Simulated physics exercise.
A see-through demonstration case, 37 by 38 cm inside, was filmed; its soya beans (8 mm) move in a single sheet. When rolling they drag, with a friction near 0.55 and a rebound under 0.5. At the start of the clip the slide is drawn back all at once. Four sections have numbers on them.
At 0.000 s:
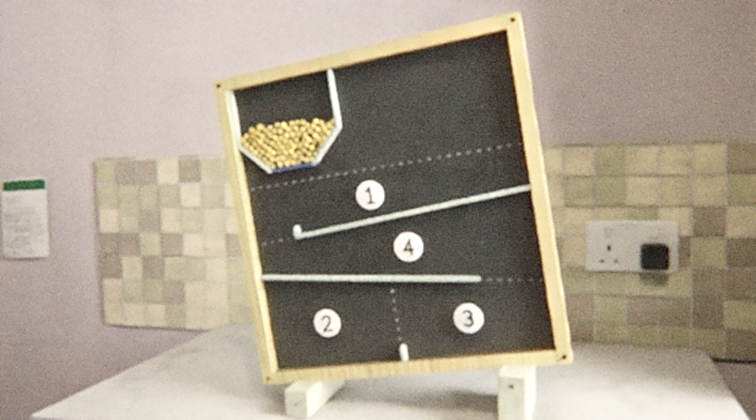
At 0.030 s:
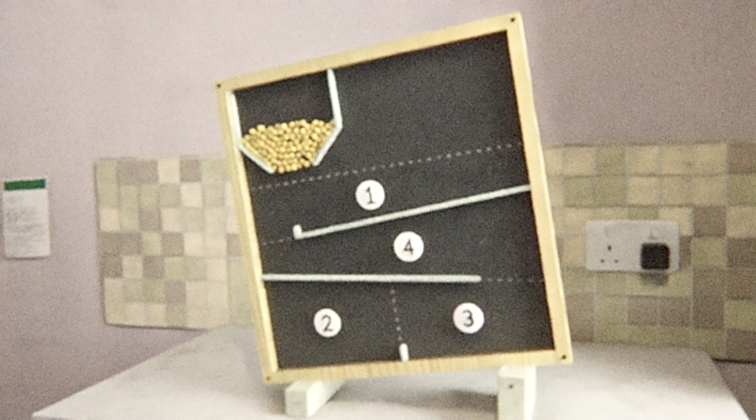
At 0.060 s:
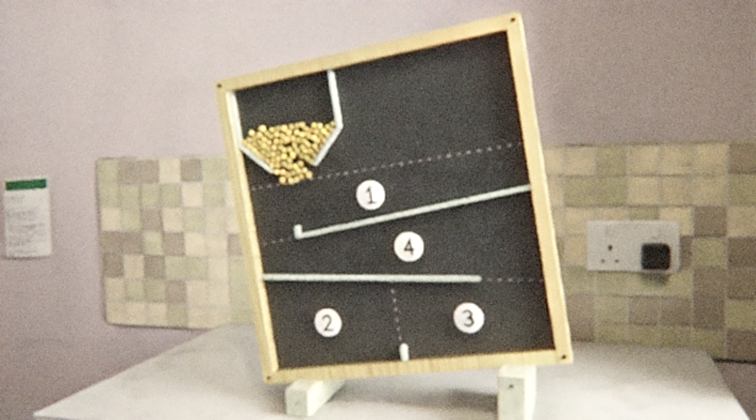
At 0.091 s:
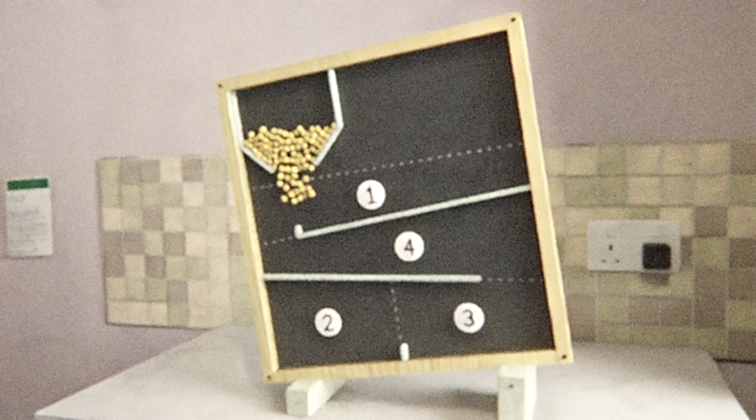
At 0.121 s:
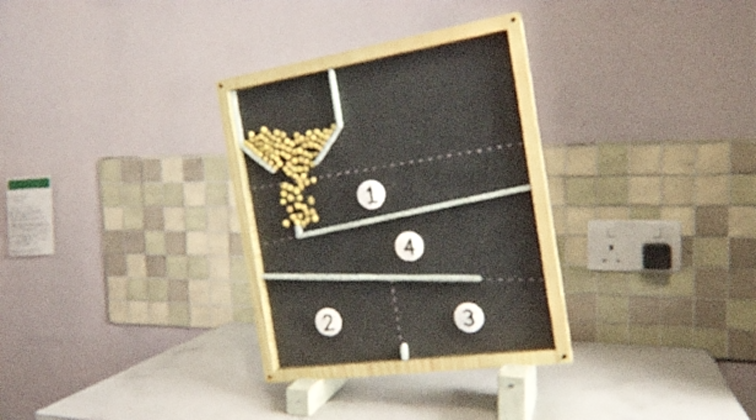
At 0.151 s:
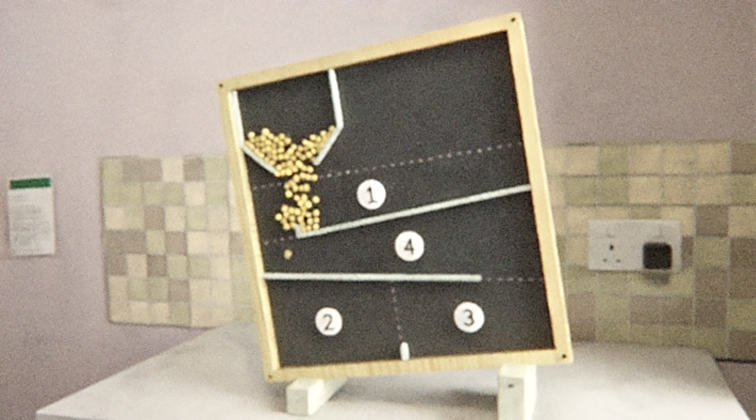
A tilted, wood-framed case holds golden beans that pour from a funnel onto the ledge below.
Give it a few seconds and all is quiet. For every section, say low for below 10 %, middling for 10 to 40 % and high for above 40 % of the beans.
Section 1: Middling, section 2: Low, section 3: Low, section 4: High.
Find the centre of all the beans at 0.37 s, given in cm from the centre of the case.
The middle sits around 12 cm left of it and 3 cm below it.
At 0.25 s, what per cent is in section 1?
I'd say close to 55 in a hundred.
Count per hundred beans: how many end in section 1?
Around 30 %.
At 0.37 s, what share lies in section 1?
Share: Close to 55 percent.
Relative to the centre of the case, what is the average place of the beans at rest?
It lies close to 11 centimetres left and 5 centimetres below.
After 0.25 s, the beans' middle is 13 cm left of and 1 cm above the centre; no. 1, 55 %, no. 4, 20 %.
After 0.37 s, the beans' middle is 12 cm left of and 3 cm below the centre; no. 1, 55 %, no. 4, 40 %.
After 0.60 s, the beans' middle is 11 cm left of and 5 cm below the centre; no. 1, 35 %, no. 4, 65 %.
All still by 1.6 s, no. 1, 30 %, no. 2, 0 %, no. 3, 0 %, no. 4, 70 %.
